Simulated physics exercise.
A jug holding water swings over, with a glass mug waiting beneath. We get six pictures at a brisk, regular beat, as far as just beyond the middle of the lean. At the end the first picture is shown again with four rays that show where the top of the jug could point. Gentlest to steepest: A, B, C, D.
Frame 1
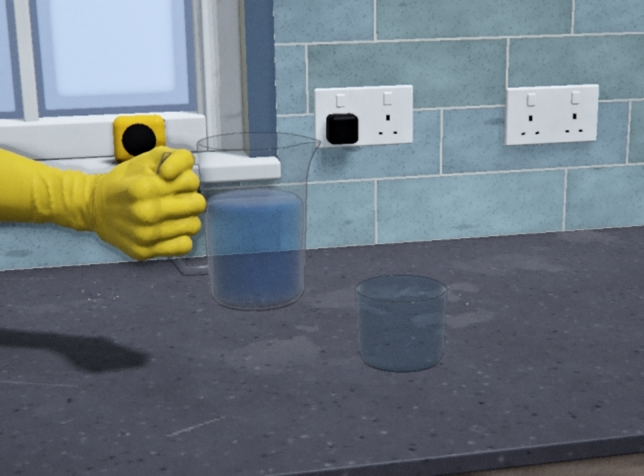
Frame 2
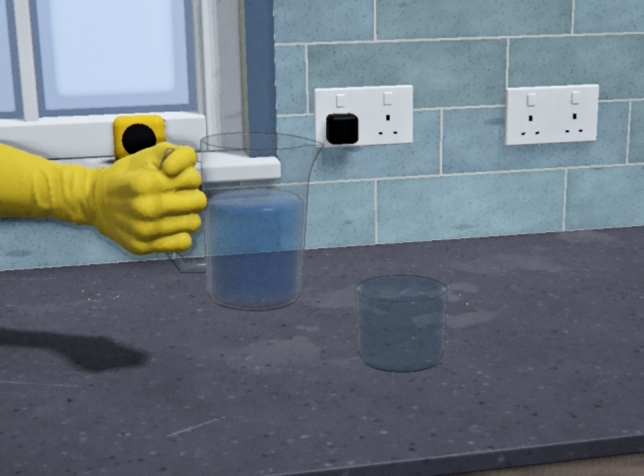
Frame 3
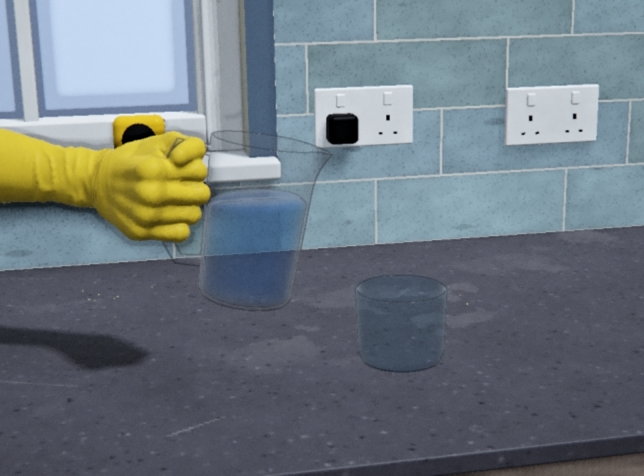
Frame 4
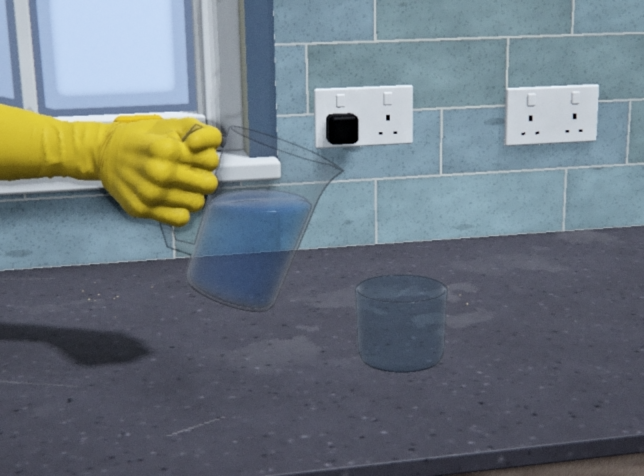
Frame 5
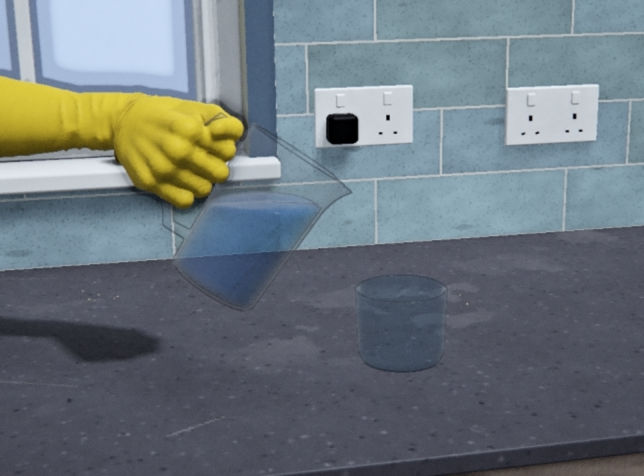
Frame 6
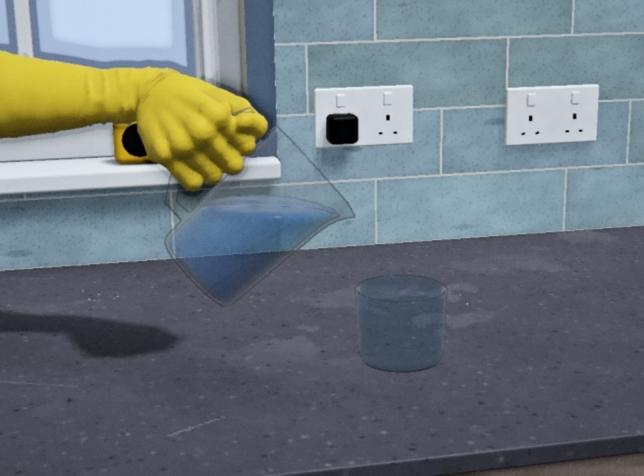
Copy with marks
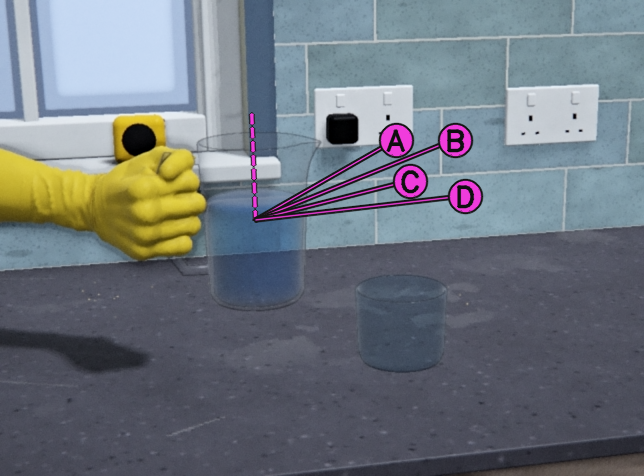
The video shows a yellow-gloved hand holding a clear jug of blue-tinted water above a dark countertop, near a glass mug. The hand rises slightly and tilts the jug steadily to the right, while the mug stays still.
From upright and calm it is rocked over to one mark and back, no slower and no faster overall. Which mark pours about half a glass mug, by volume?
Best: B.
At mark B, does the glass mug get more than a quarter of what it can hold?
Yes, it does.
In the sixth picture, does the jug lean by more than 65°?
No.
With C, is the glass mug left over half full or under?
Over.
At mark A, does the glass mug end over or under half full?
Under.
On the marked copy, A at (381, 147); B at (439, 145); C at (394, 184); D at (448, 197).
With A, the glass mug ends with about 27 % of what it can hold.
With B, the glass mug ends with about 50 % of what it can hold.
With C, the glass mug ends with about 76 % of what it can hold.
With D, the glass mug ends with about 95 % of what it can hold; 7 % of the water is spilt.
